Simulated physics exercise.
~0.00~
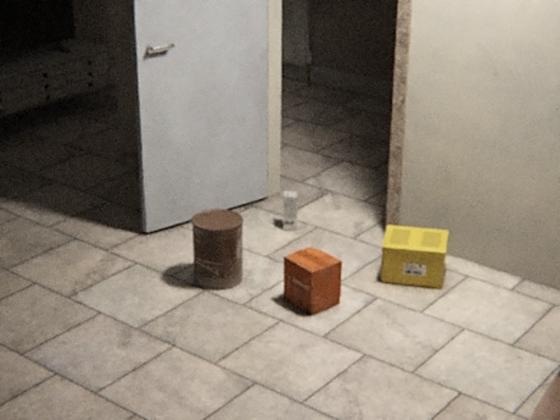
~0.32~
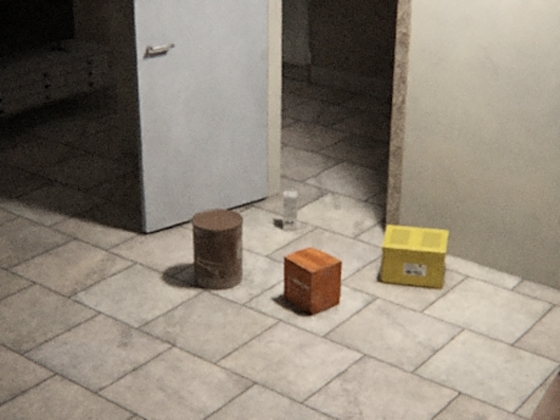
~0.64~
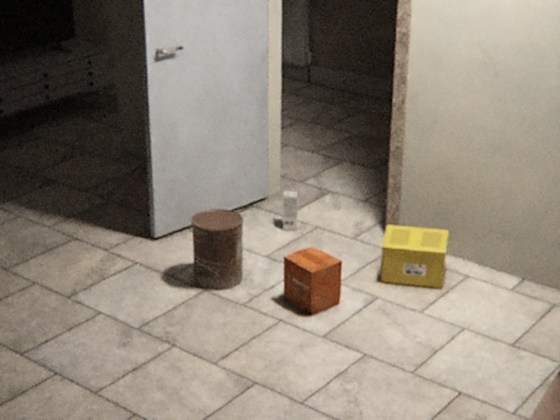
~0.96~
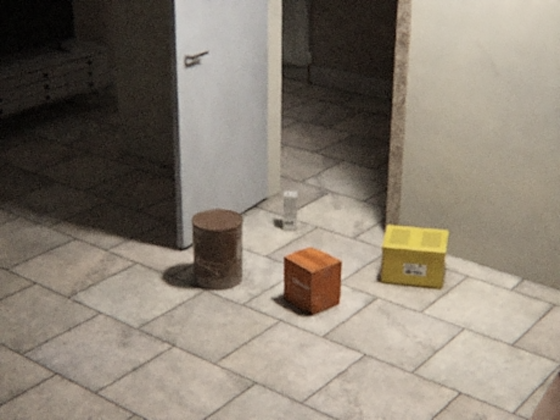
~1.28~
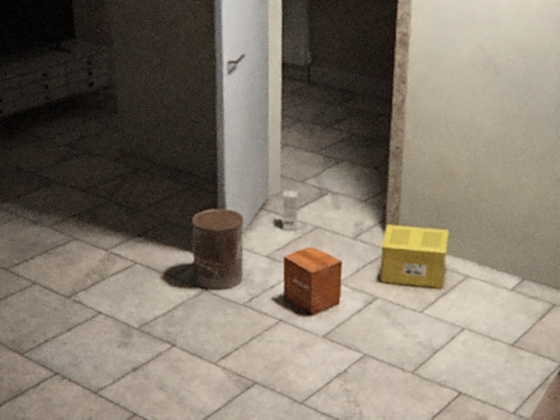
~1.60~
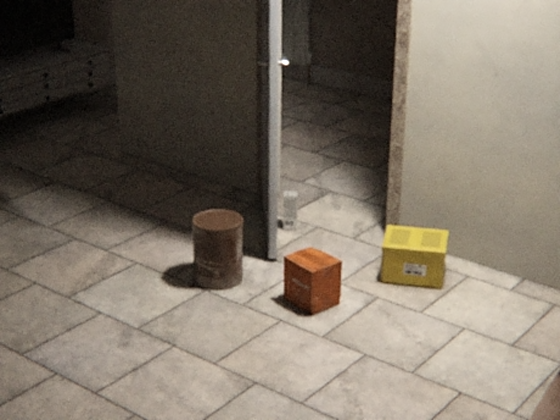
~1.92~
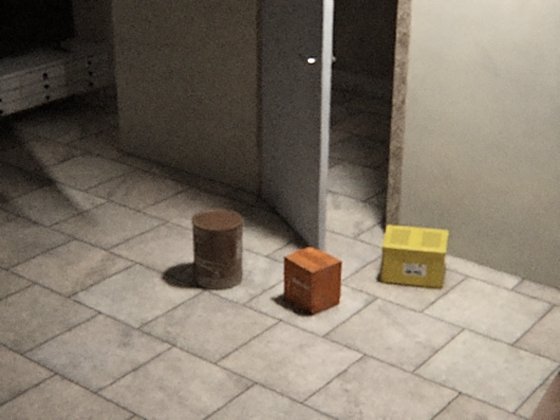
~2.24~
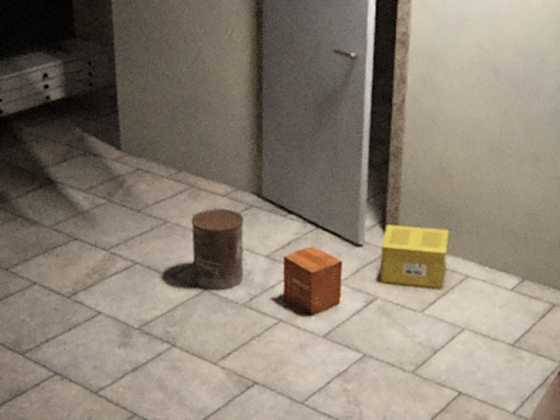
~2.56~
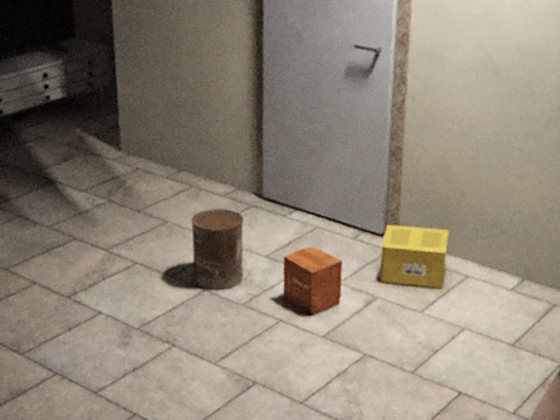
The clip shows a grey door swinging from wide open at the left across to the right, passing behind a brown pail and an orange box and hiding a small whitish container, until it rests closed in the doorway beside a yellow tote.
